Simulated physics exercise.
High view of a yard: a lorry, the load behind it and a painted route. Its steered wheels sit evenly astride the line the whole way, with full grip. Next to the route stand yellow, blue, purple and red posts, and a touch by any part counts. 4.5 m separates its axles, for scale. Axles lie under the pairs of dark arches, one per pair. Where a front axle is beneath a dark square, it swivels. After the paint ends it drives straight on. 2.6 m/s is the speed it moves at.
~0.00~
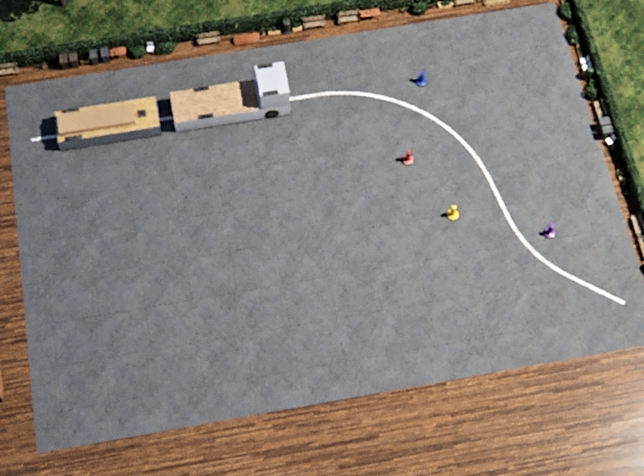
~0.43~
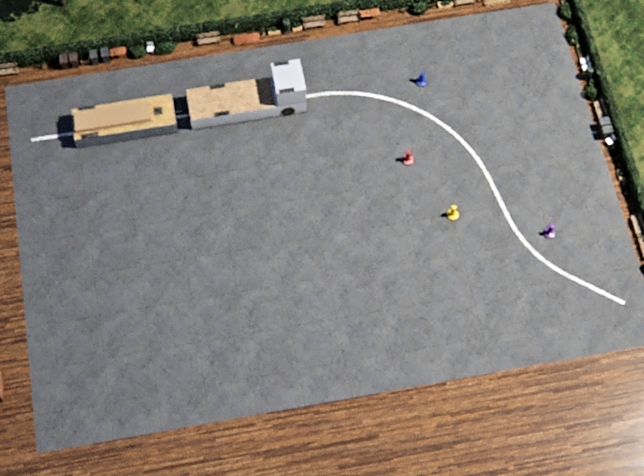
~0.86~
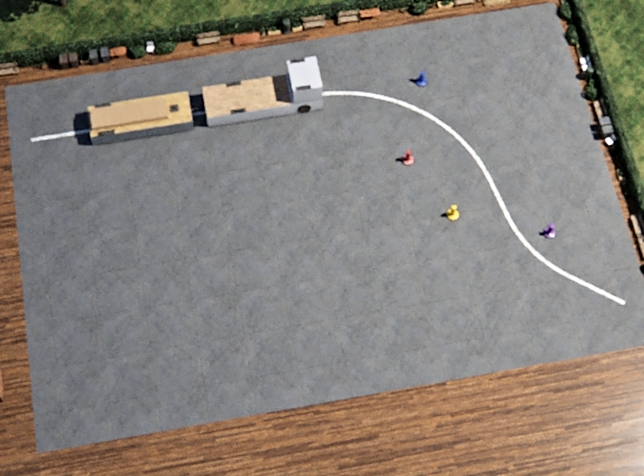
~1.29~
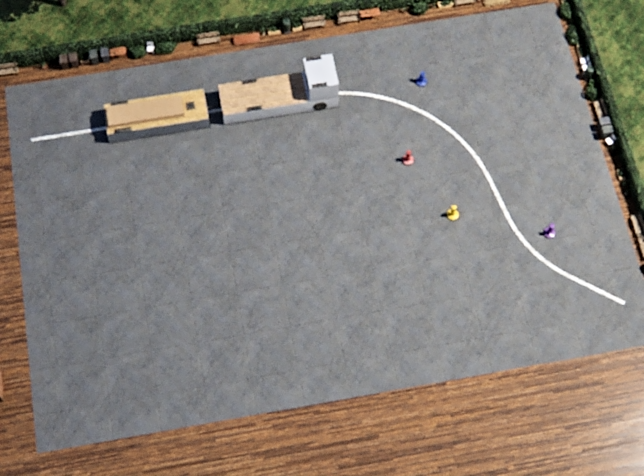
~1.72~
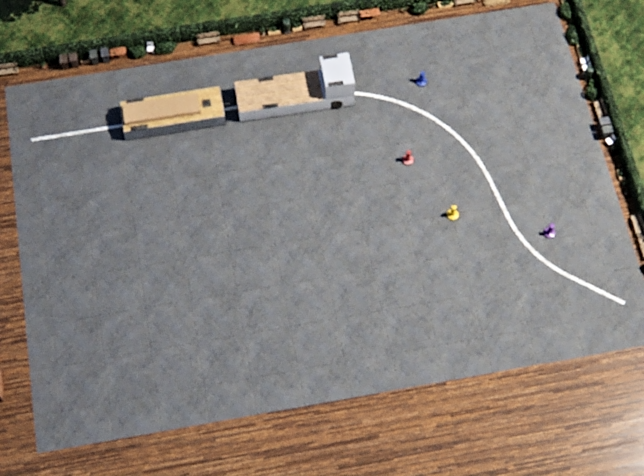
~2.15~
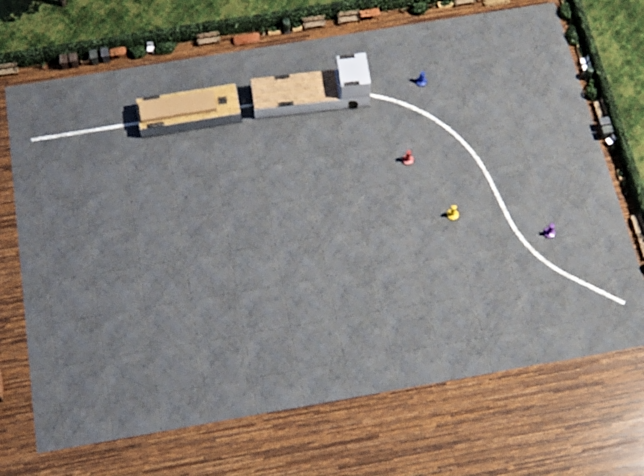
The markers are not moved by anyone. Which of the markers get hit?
Yellow: No contact; blue: No contact; purple: Contact; red: No contact.
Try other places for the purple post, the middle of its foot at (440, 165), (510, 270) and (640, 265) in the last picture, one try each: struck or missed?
Place one: Contact; place two: No contact; place three: No contact.
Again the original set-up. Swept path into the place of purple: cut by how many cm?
Purple 70.
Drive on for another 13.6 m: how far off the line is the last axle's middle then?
I'd put the gap at around 100 cm.
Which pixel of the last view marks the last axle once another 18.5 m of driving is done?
Roughly pixel (394, 115).
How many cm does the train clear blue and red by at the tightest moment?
To spare - blue: 20, red: 20.
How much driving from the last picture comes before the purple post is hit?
After roughly 19.0 metres.
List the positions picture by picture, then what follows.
In the first frame, nose (285, 90); last axle (72, 124); still straight; yellow (453, 212), blue (422, 79), purple (550, 231), red (408, 158); 1 trailer.
In the second frame, nose (301, 87); last axle (88, 122); still straight.
In the third frame, nose (317, 85); last axle (105, 119); still straight.
In the fourth frame, nose (333, 82); last axle (121, 117); still straight.
In the fifth frame, nose (349, 81); last axle (137, 114); turned 1°.
In the sixth frame, nose (365, 81); last axle (153, 112); turned 3°; yellow (453, 212), blue (422, 79), purple (550, 231), red (408, 158).
Then, 3.6 s in, the last axle is at (205, 103) of the last picture, on the line; blue has been passed with 20 cm to spare.
Then, 9.4 s in, the last axle is at (400, 117) of the last picture, 180 cm off the line; the lorry has hit purple.
Then, 10.4 s in, the last axle is at (428, 136) of the last picture, 195 cm off the line; red has been passed with 20 cm to spare.
Then, 12.9 s in, the last axle is at (495, 195) of the last picture, 55 cm off the line; yellow has been passed with 95 cm to spare.
Then, 17.9 s in, the last axle is out of the picture, 35 cm off the line; 1 of 4 struck in all.
